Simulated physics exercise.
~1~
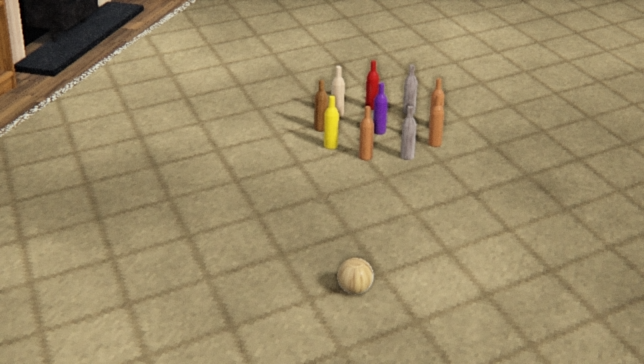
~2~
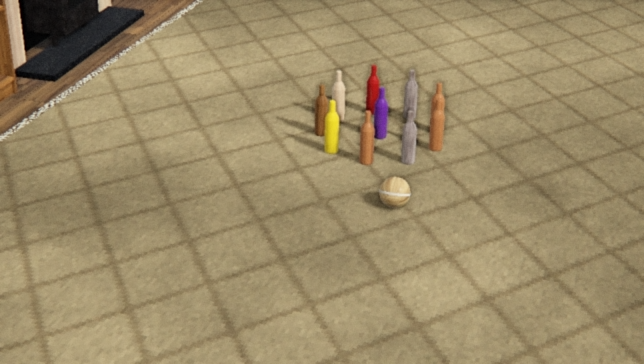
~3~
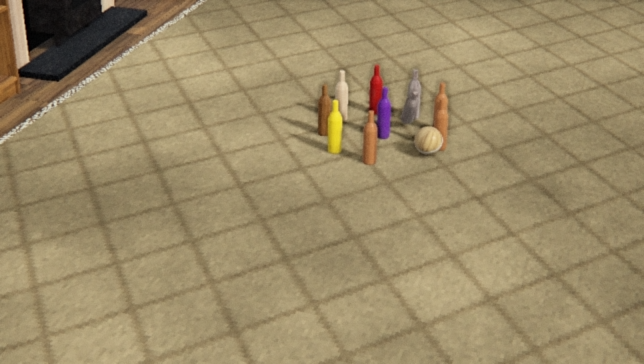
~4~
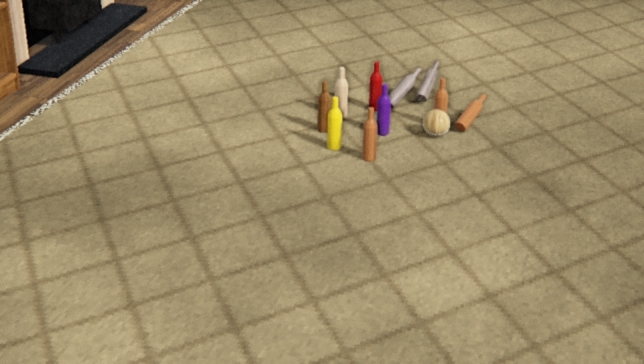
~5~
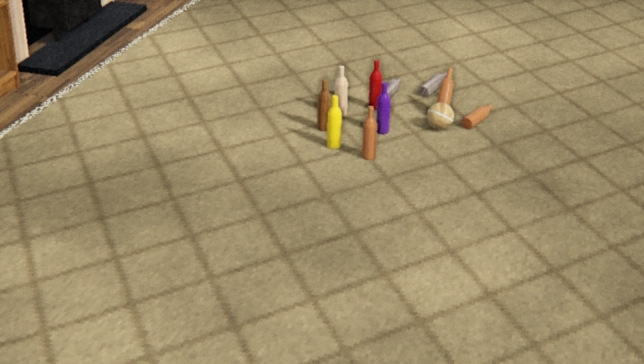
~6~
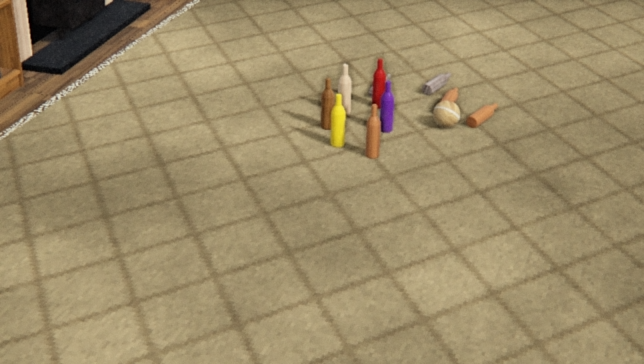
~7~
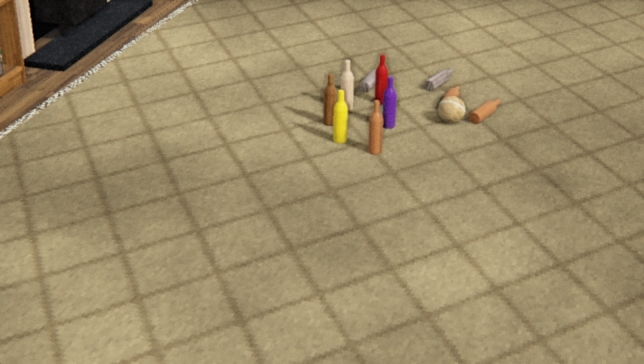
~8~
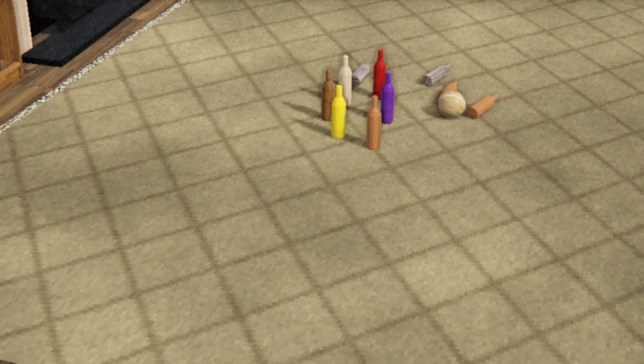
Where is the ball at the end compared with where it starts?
It starts on the open carpet in front of the skittles, and ends farther back and to the right, beside the toppled skittles to the right of the purple one.
